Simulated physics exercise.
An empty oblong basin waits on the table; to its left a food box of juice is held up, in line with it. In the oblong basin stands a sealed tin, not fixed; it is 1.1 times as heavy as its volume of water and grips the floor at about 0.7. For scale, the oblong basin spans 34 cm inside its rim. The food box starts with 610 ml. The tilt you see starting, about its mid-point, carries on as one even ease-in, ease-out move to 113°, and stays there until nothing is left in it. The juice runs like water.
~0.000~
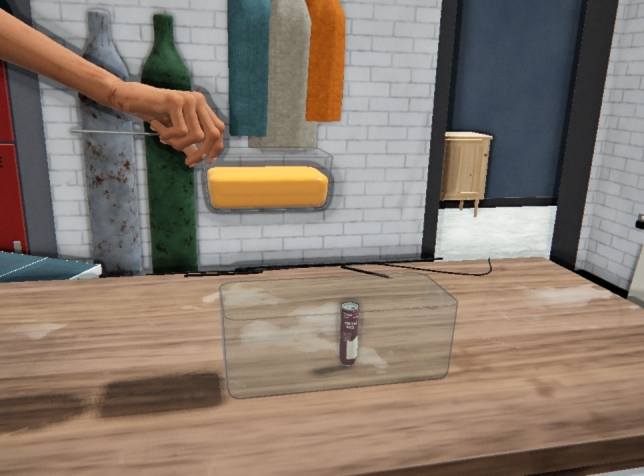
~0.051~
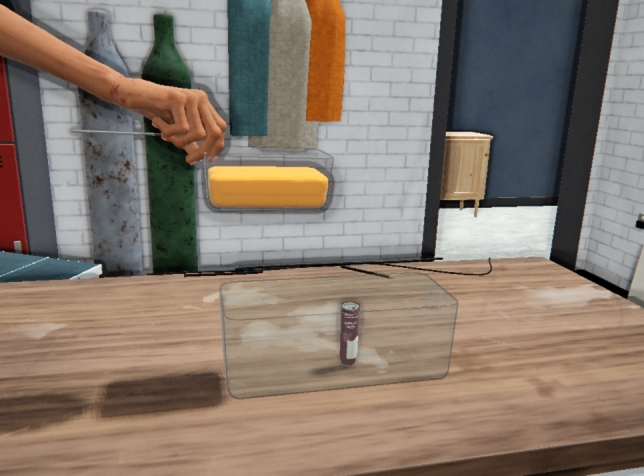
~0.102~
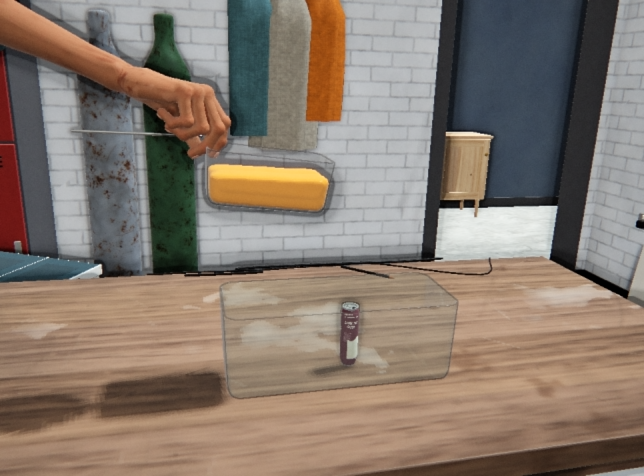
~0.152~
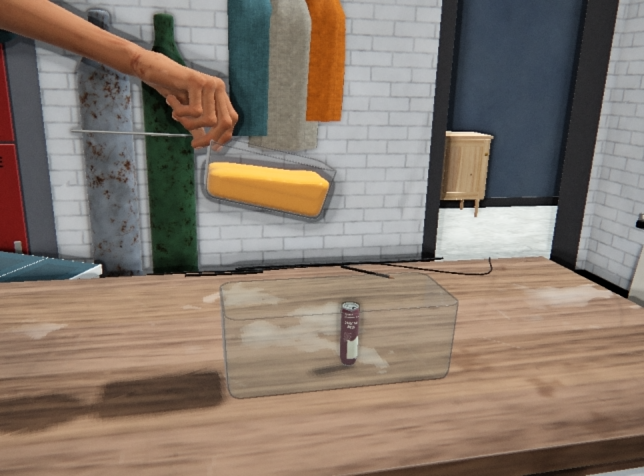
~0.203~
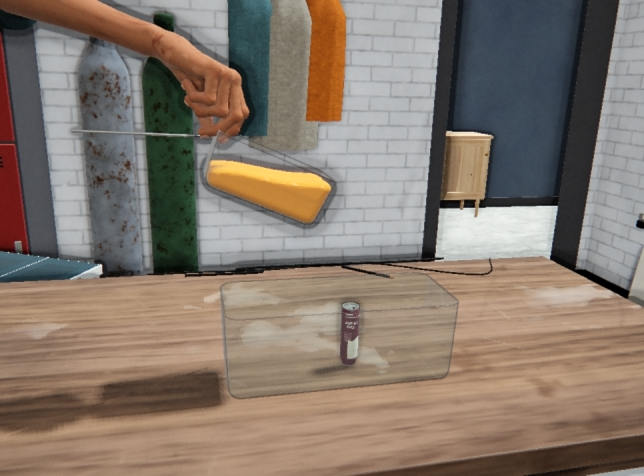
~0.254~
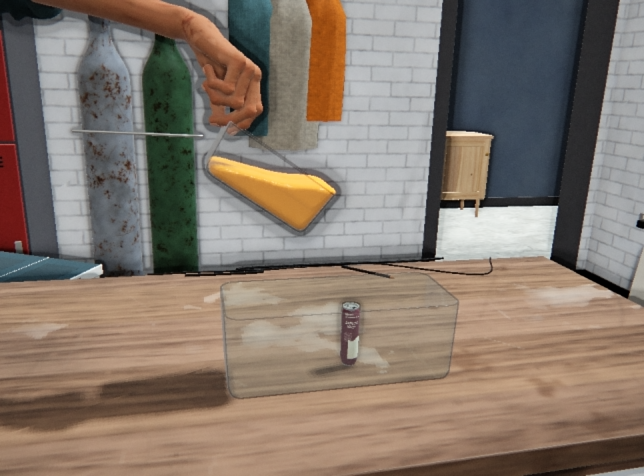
At the start, a hand holds a clear box of yellow-orange juice level above and left of an empty see-through basin on a wooden table, where a small tin also appears. The box then tilts steadily clockwise, its right end dipping and the juice gathering toward that lower side, while the basin stays still.
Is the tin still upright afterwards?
The tin remains upright.
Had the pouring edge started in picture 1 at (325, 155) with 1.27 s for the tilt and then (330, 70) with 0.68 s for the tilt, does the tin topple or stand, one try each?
First it keeps standing; then it remains upright.
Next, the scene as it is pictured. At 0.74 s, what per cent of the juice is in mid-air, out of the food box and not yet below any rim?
Near 4 in a hundred.
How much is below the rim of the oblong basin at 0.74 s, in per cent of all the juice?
Some 92 per cent.
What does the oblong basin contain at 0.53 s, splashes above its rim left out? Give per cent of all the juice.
Near 38 in a hundred.
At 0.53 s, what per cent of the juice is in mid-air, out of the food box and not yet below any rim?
Near 52 in a hundred.
Then, 0.53 s in, the tilt is 100° and 9 per cent is still to pour; the tin stands where it began.
Then, 0.74 s in, the tilt is 113° and 0 per cent is still to pour; the tin stands where it began.
Then, 0.95 s in, the tilt is 113° and 0 per cent is still to pour; the tin stands where it began.
Then, 1.18 s in, the tilt is 113° and 0 per cent is still to pour; the tin stands where it began.
Finally, the tin stands where it began.
